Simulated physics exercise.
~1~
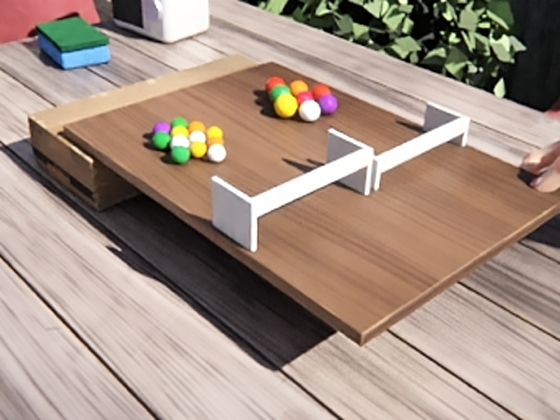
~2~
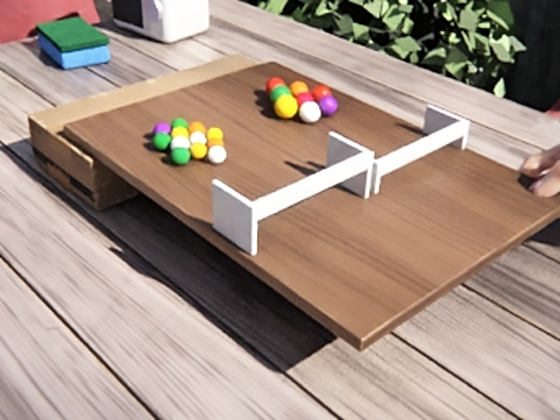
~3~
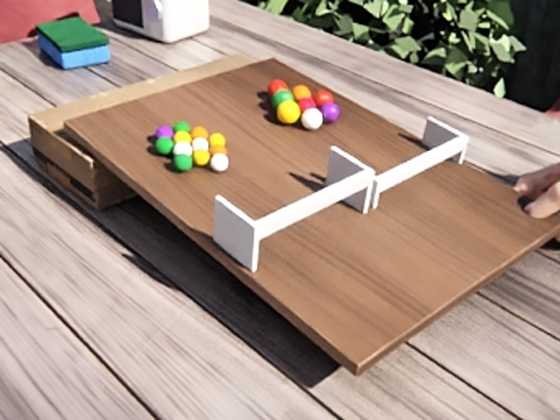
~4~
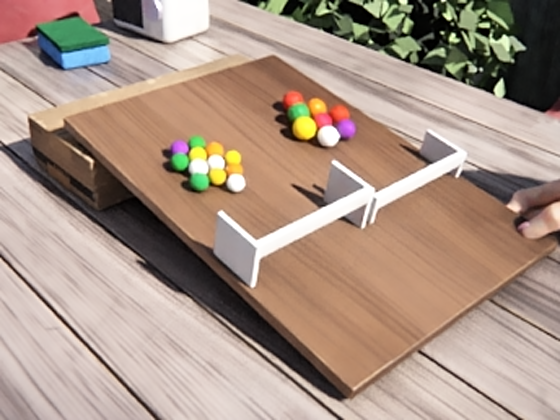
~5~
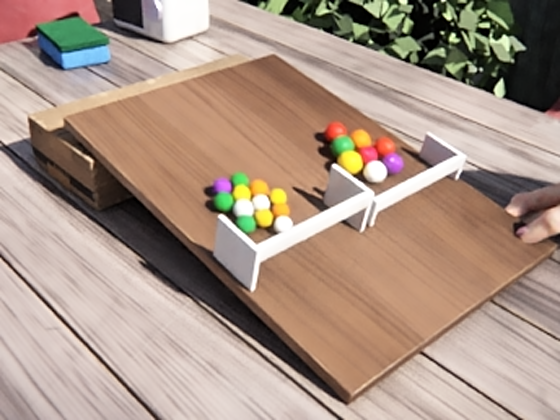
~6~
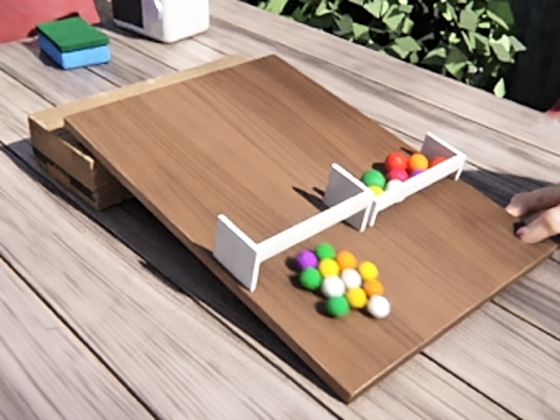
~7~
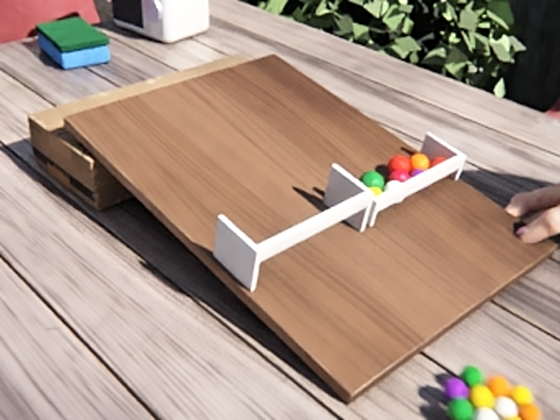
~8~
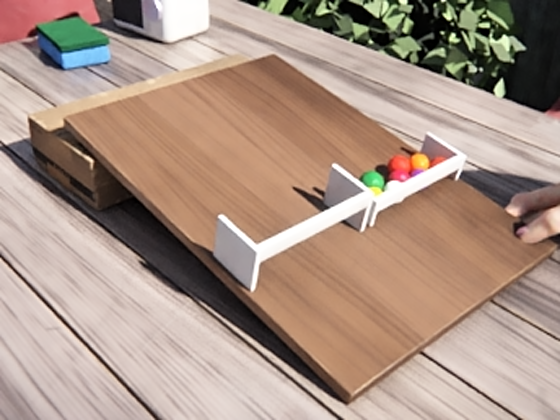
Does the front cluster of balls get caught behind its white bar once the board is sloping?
No, the front cluster slips under its bar and leaves the board. Only the back cluster is stopped by its bar.
